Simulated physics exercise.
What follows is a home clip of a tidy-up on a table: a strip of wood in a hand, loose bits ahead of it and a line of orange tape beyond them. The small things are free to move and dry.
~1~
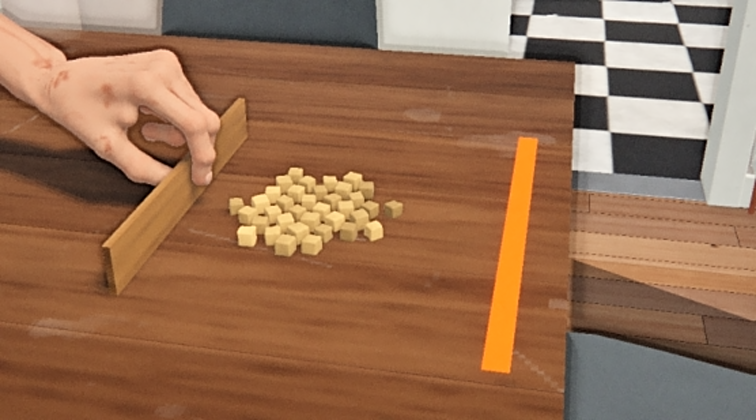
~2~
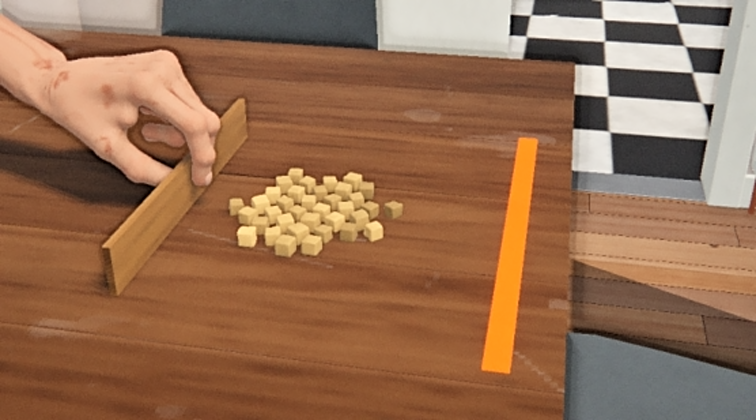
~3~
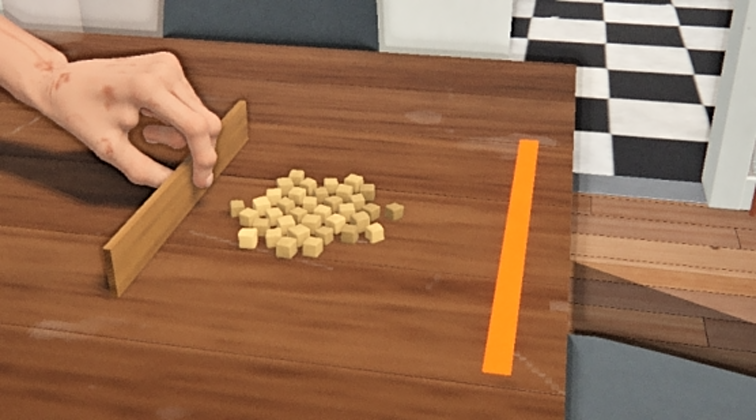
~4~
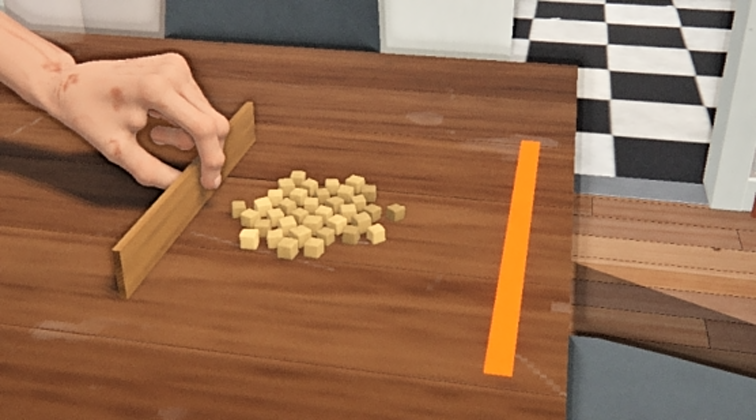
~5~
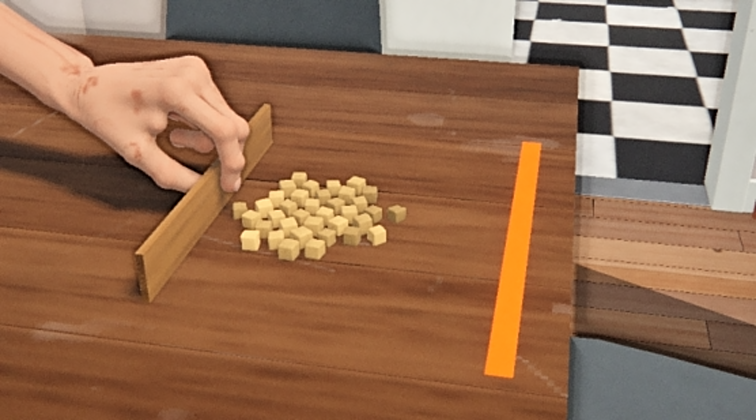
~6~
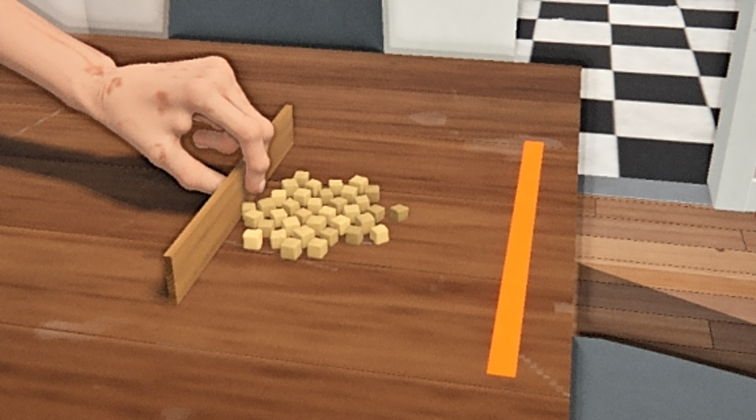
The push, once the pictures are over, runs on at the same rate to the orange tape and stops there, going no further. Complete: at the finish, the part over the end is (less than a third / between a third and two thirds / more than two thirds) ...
At the finish, the part over the end is between a third and two thirds.
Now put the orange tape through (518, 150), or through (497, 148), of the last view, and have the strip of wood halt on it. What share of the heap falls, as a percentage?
You'd see some 20 in a hundred first, and then 0 in a hundred.
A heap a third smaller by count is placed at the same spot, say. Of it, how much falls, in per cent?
Near 20 %.
Just after the last frame, strip of wood still moving, near (388, 182); heap all on the table, its front near (478, 216).
A moment on, strip of wood stopped at the orange tape; heap roughly a quarter over the edge.
Further on, strip of wood stopped at the orange tape; heap roughly half over the edge.
When it is over, strip of wood stopped at the orange tape; heap roughly half over the edge.
